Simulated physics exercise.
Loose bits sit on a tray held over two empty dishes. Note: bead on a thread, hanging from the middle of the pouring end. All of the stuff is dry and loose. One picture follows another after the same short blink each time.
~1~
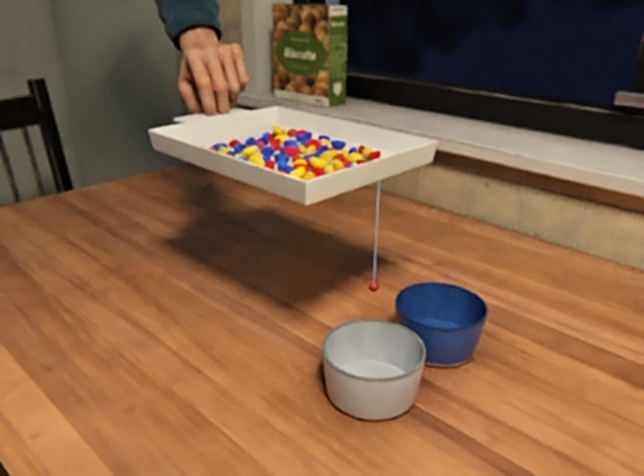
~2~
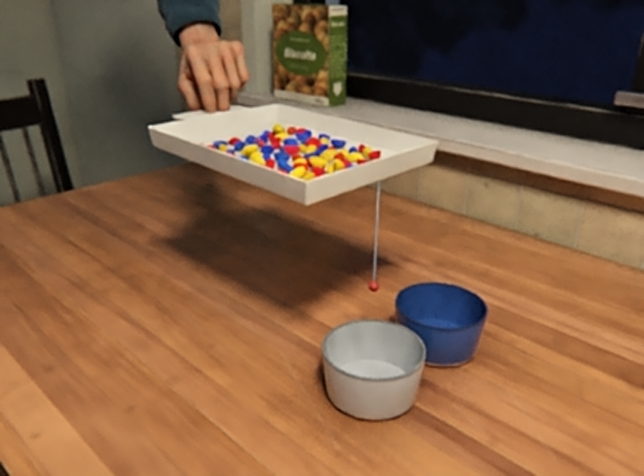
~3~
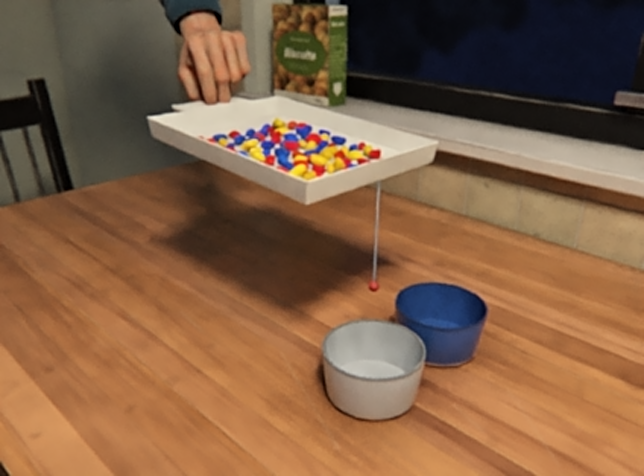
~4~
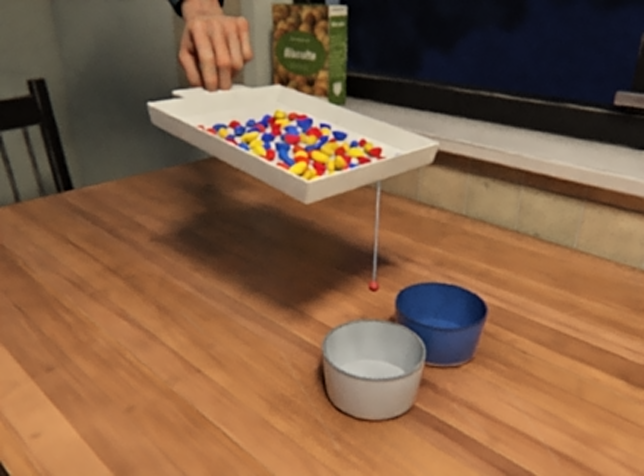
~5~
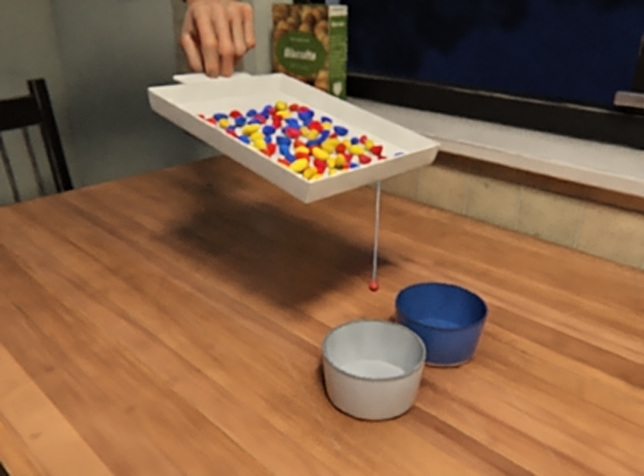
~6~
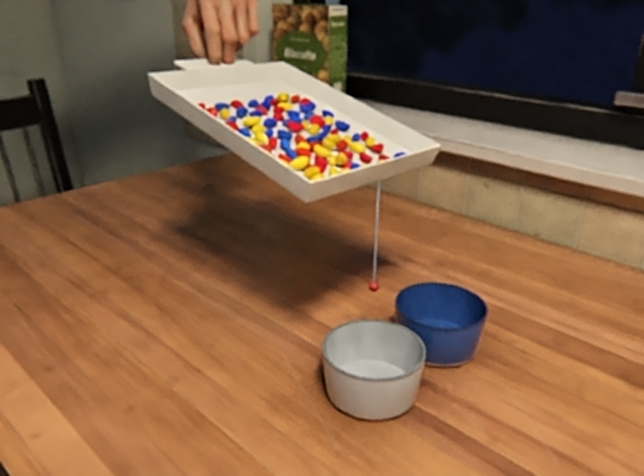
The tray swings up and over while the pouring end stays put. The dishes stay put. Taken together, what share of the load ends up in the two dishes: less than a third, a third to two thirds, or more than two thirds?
The dishes end up with above two thirds of the load.
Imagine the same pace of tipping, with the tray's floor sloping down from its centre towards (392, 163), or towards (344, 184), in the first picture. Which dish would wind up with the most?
In turn: The right one; the left dish.
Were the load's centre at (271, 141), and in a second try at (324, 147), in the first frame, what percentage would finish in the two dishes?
First case around 90 %, second case around 80 %.
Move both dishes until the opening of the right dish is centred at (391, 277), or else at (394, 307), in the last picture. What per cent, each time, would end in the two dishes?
First placement: Some 0 %; second placement: Some 30 %.
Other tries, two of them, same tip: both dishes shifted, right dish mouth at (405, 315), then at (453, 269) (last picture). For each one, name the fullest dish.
With the first placement it's the one to the right, with the second it's the one to the left.
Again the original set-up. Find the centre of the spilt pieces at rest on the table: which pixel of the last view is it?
It's centred at about (475, 386).
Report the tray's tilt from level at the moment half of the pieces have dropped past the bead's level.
The angle is roughly 110° at that point.
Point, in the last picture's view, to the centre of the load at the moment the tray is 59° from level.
The load is centred about (362, 133).
Just after the last frame, tray tipped steeply; every one on the tray.
A moment on, tray tipped right over; almost all on the tray; just a few outside both.
Further on, tray tipped past a quarter turn; roughly a third in the left dish; roughly half in the right dish; roughly a quarter outside both.
When it is over, tray tipped past a quarter turn; roughly a third in the left dish; roughly half in the right dish; roughly a quarter outside both.
